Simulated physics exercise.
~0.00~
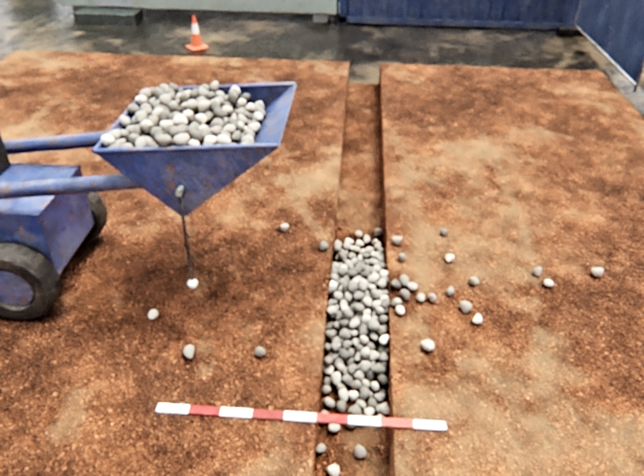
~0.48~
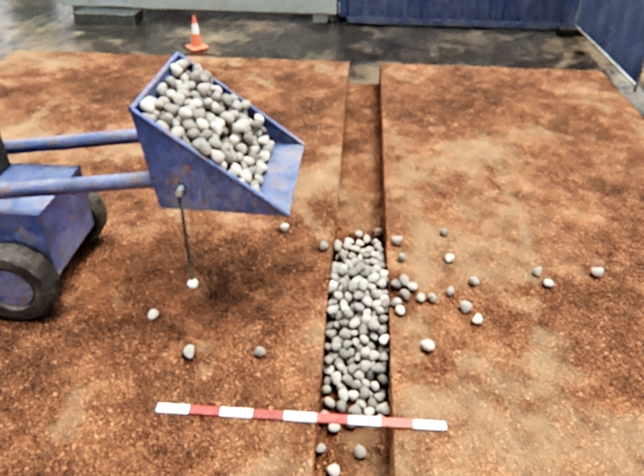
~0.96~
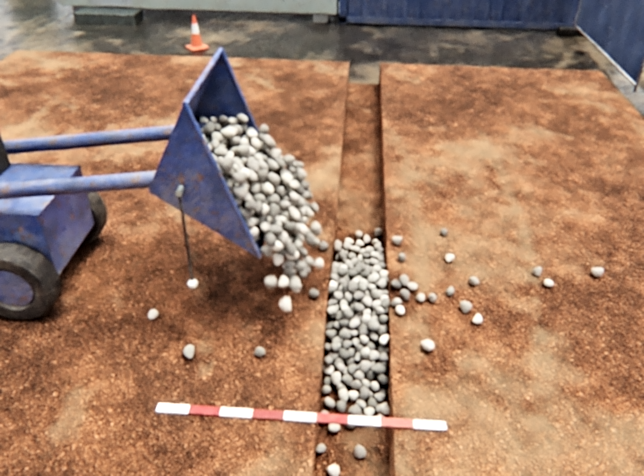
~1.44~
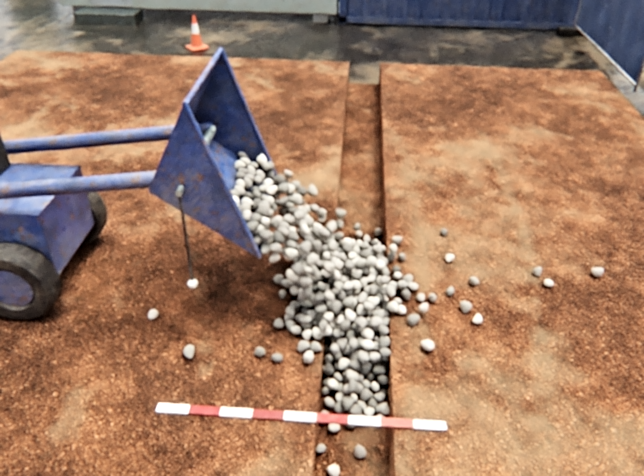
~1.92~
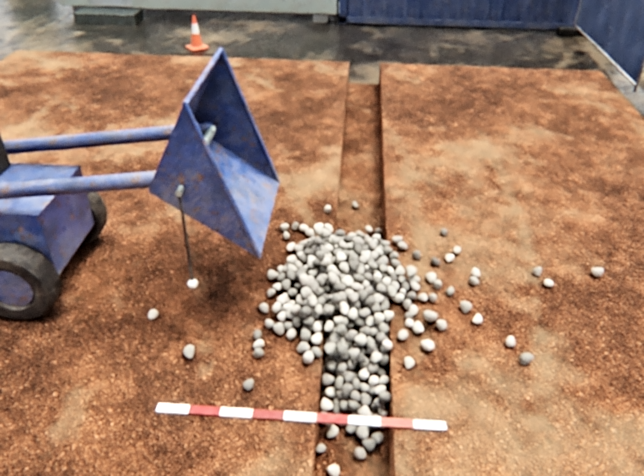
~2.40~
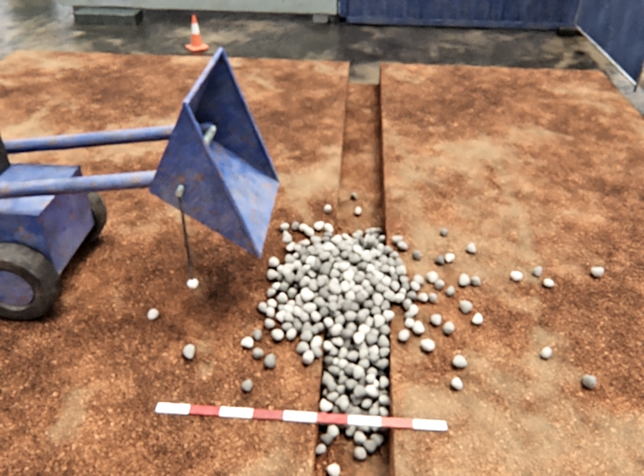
In this clip, a blue loader bucket full of rounded grey stones tips forward to the right and pours them over a partly filled trench in brown ground, then stays tilted and empty as the stones settle in a heap across the trench, with some scattered beyond it.
